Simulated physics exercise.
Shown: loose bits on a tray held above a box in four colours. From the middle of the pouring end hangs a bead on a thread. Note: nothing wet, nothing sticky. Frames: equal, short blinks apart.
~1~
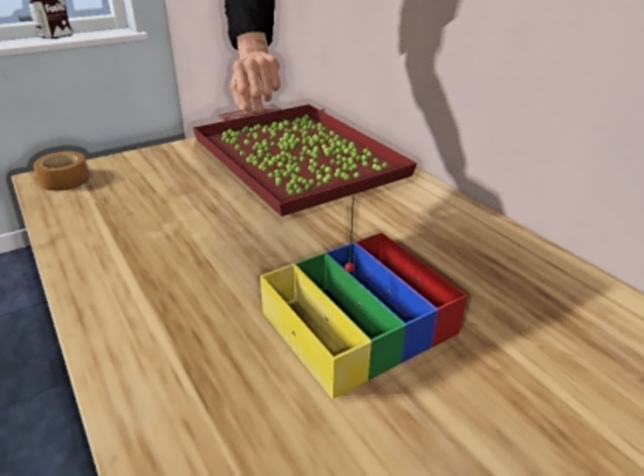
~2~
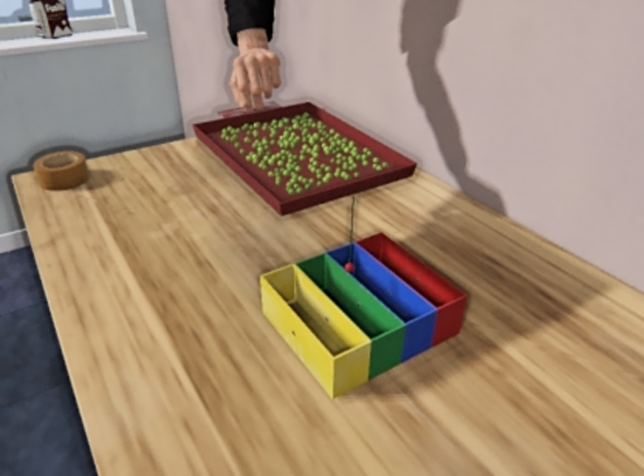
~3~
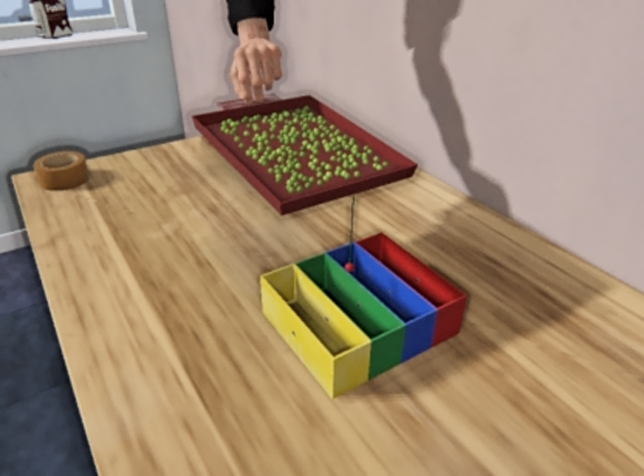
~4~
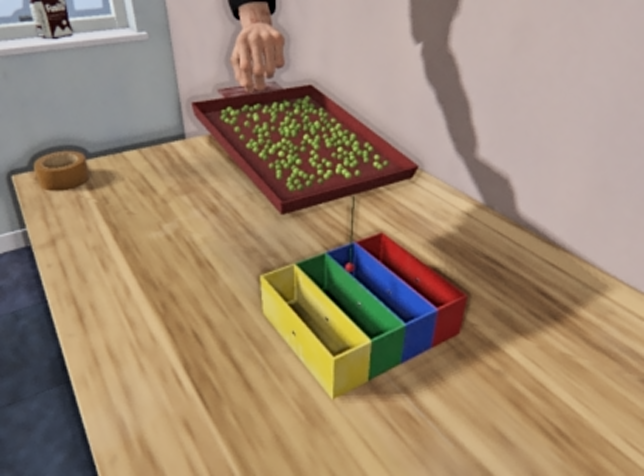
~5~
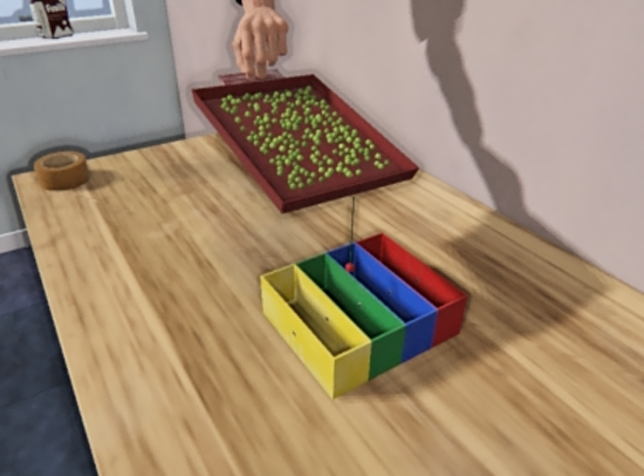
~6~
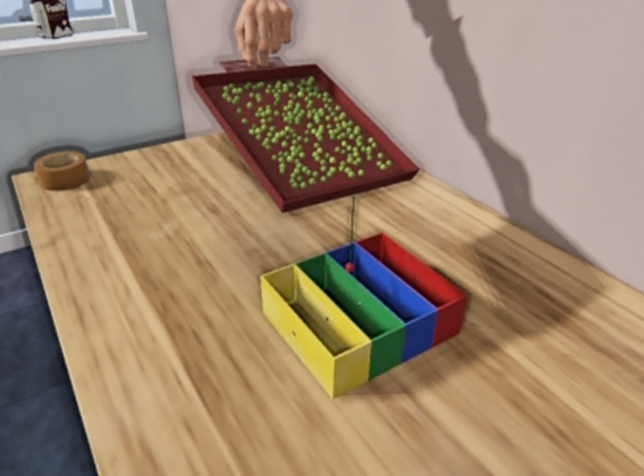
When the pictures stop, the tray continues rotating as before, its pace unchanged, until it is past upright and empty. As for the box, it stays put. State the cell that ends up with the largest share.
It is the red cell.
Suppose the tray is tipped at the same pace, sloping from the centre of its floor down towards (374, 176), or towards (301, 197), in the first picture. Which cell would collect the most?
Red, then the cell in yellow.
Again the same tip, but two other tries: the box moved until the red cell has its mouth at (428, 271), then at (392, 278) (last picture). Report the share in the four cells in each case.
Roughly 100 %, then roughly 60 %.
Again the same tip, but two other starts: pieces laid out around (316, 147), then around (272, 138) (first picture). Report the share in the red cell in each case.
Shares: 50 % for the first, 40 % for the second.
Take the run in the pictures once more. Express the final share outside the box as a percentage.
Close to 0 %, give or take.
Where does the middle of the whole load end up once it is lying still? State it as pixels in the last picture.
At about (411, 321), give or take.
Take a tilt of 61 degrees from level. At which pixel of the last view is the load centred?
Centre estimate: (378, 176).
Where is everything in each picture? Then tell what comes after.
The first frame shows corners of the pouring end (281, 202) and (414, 163), level; middle of the load (305, 149), dried peas; bead on its thread (350, 268); yellow cell (351, 366); green cell (386, 349); blue cell (419, 333); red cell (449, 318).
The second frame shows corners of the pouring end (281, 202) and (414, 163), level; middle of the load (306, 148).
The third frame shows corners of the pouring end (282, 201) and (414, 164), tipped barely, lowest at the right corner; middle of the load (306, 143).
The fourth frame shows corners of the pouring end (283, 201) and (415, 165), tipped a little, lowest at the right corner; middle of the load (307, 137).
The fifth frame shows corners of the pouring end (284, 201) and (416, 167), tipped a little, lowest at the right corner; middle of the load (308, 131).
The sixth frame shows corners of the pouring end (285, 200) and (416, 168), tipped clearly, lowest at the right corner; middle of the load (310, 126); yellow cell (351, 366); green cell (386, 349); blue cell (419, 333); red cell (449, 318).
Just after the last frame, tray tipped steeply; almost all on the tray; just a few in the red cell; just a few in the green cell; just a few in the blue cell; about a tenth falling or outside the box.
A moment on, tray tipped past a quarter turn; the larger part on the tray; about a tenth in the red cell; just a few in the blue cell; just a few in the green cell; about a tenth falling or outside the box.
Further on, tray tipped past a quarter turn; roughly half in the red cell; roughly a quarter in the blue cell; roughly a quarter in the green cell; just a few in the yellow cell; just a few falling or outside the box.
When it is over, tray tipped past a quarter turn; roughly half in the red cell; roughly a quarter in the blue cell; roughly a quarter in the green cell; just a few in the yellow cell; just a few outside the box.
